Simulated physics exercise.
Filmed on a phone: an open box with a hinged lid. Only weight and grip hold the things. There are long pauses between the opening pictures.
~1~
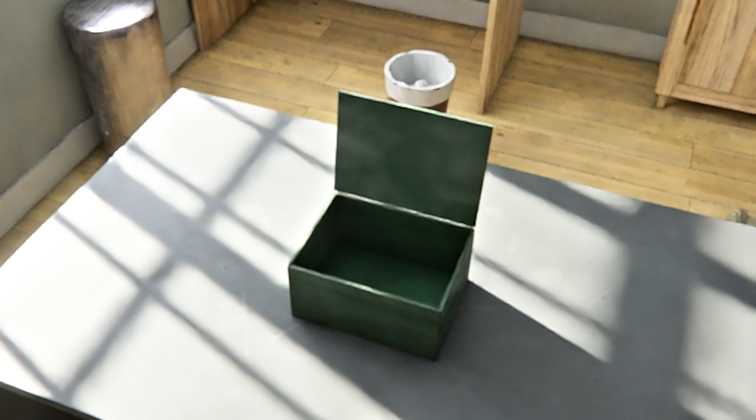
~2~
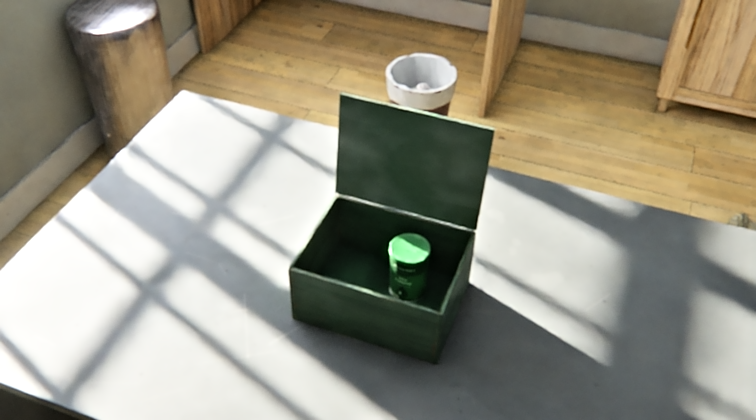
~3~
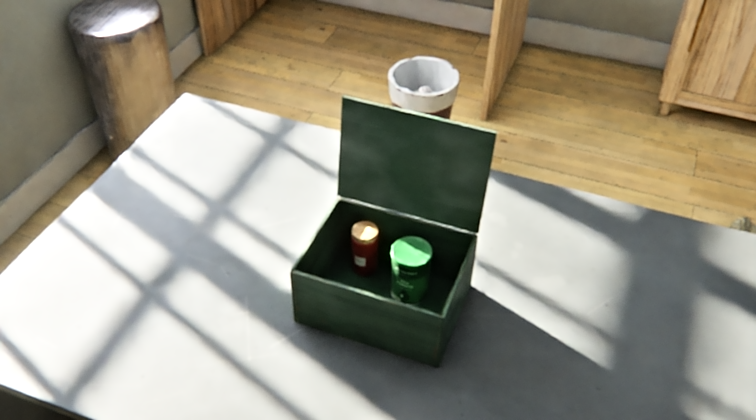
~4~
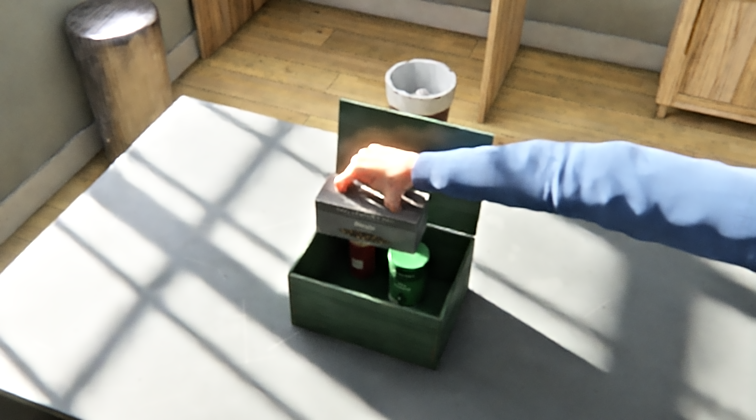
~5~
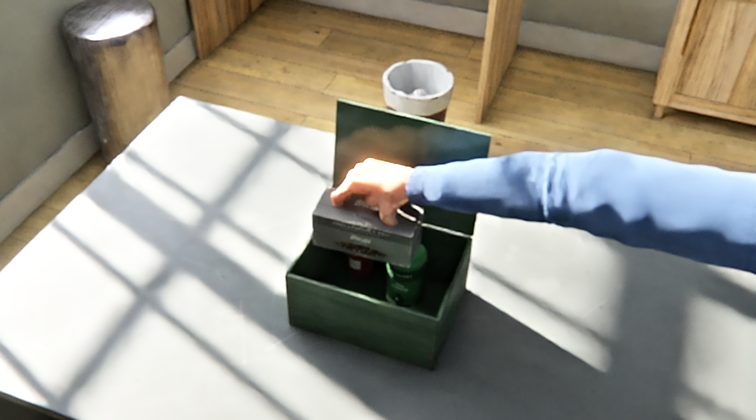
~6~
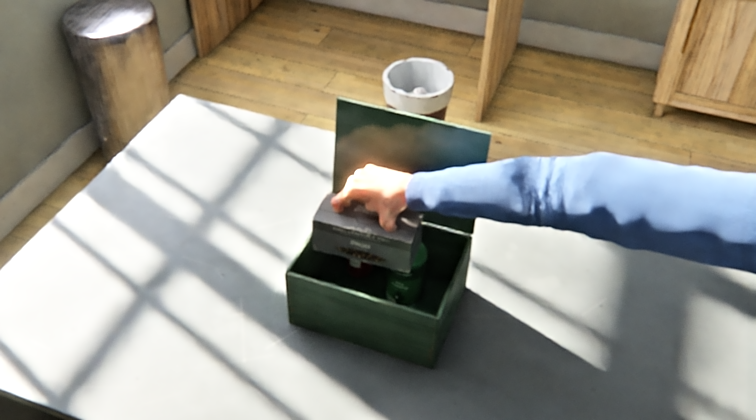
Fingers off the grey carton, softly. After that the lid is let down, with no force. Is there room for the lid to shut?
It shuts flat.
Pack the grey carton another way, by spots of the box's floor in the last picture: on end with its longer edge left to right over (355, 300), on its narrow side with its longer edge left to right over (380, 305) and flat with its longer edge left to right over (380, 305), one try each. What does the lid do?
First, it is held up; second, it shuts flat; third, it shuts flat.
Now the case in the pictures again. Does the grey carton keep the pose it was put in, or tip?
It tips.
Then, 1.00 s on from there, lid starting down; grey carton on its side near (384, 311).
Then, 1.80 s on from there, lid 38° above the rim; grey carton on its side near (384, 311).
In the end, lid shut; toppled in the box, grey carton; the other 2 unmoved. At the end, from the last picture's camera, grey carton near (384, 311).
